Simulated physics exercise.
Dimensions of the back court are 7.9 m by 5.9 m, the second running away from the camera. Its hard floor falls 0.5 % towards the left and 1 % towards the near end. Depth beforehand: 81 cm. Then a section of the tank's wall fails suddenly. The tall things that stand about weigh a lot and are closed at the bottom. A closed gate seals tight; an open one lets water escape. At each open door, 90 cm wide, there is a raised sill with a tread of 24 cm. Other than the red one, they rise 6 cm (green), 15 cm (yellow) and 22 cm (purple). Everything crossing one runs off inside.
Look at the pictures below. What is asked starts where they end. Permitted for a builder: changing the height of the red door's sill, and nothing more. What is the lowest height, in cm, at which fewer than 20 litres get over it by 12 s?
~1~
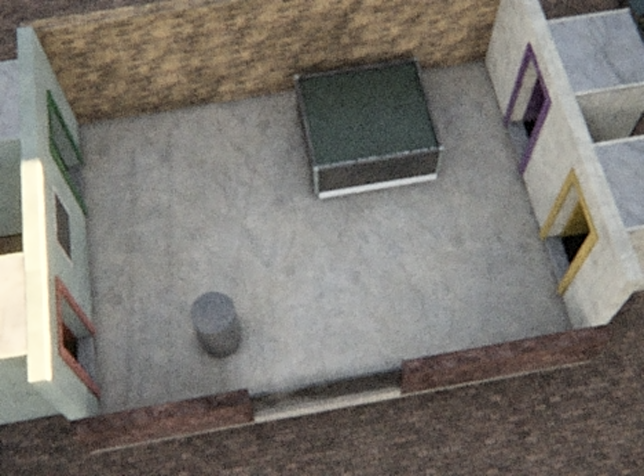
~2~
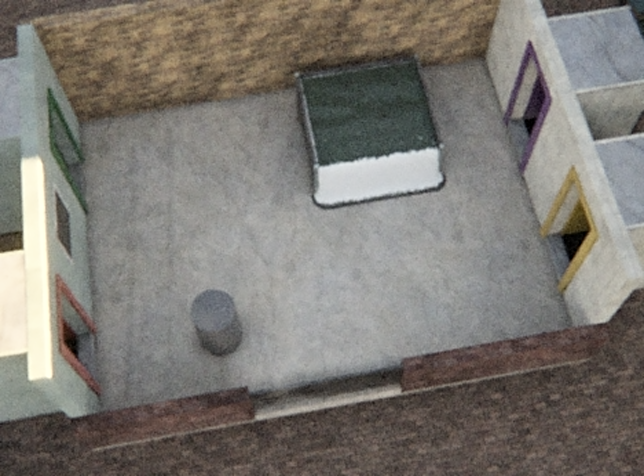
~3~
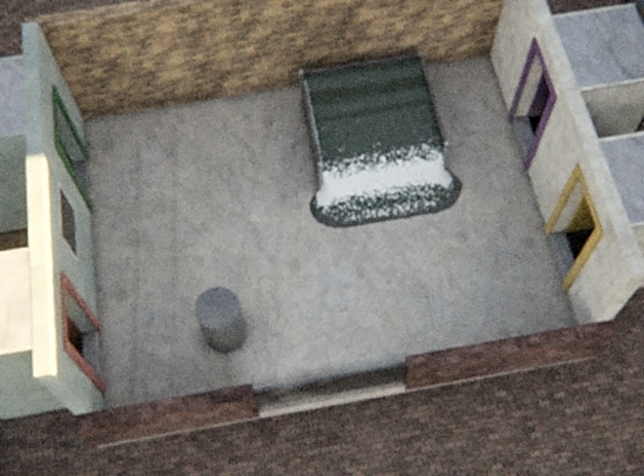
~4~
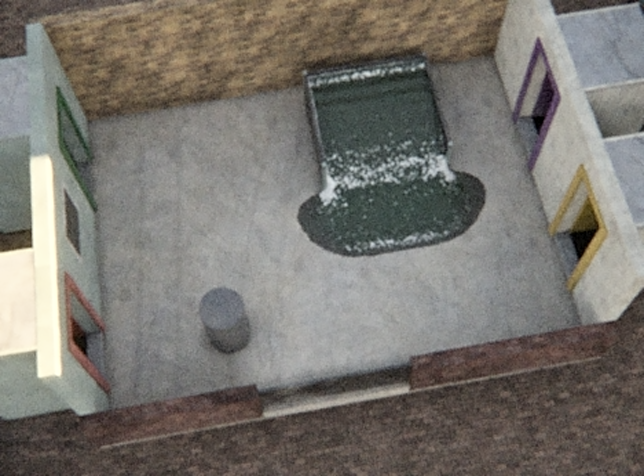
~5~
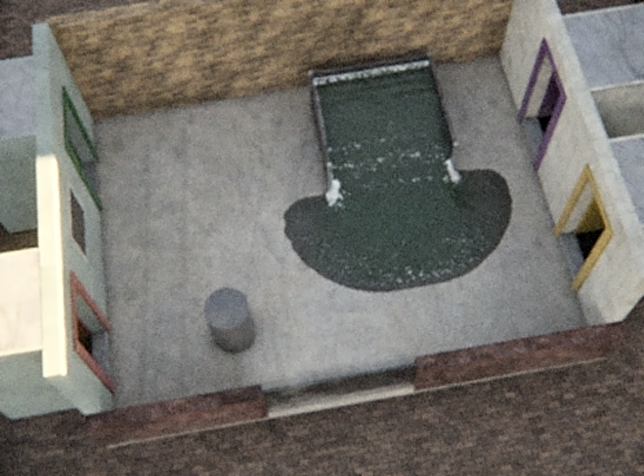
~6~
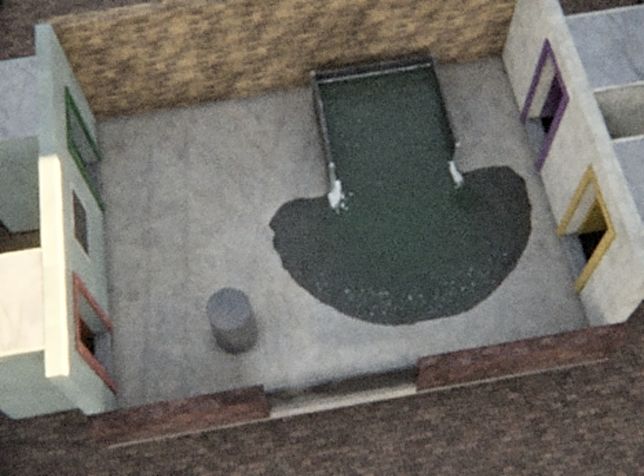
19 cm.
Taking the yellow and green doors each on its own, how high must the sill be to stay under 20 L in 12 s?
You'd want some 17 cm at yellow and some 9.5 cm at green.
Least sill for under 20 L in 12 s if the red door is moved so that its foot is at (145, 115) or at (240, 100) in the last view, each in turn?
You'd want about 11.0 cm there first, then about 7.5 cm.
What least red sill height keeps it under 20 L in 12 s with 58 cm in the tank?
Roughly 12.5 cm high.
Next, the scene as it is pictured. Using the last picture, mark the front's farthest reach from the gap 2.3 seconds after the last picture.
At about (118, 425).
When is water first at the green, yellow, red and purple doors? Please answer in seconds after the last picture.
The green door gets it at 3.6 s, the yellow door at 0.4 s, the red door at 2.2 s and the purple door at 3.2 s.
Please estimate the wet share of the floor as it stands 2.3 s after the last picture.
About 50 per cent.
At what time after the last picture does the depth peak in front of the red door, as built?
Around 2.8 s, give or take.
Then, 0.7 s after the last picture water covers 40 % of the floor, deepest (44 cm) near (426, 371); it has not reached the red door.
Then, 2.3 s after the last picture water covers 50 % of the floor, deepest (38 cm) near (586, 343); 21 cm at the red door, 0 litres in over its 17 cm sill.
Then, 11.3 s after the last picture water covers 100 % of the floor, deepest (14 cm) near (317, 390); 9 cm at the red door, 32 litres in over its 17 cm sill.
At the red door as built, the water peaked near 27 cm, 2.7 s after the last picture.
With a sill of 16.5 cm, 36 litres would have come in within the 12 s; with 22 cm, 7 litres. So under 20 litres takes about 19 cm.
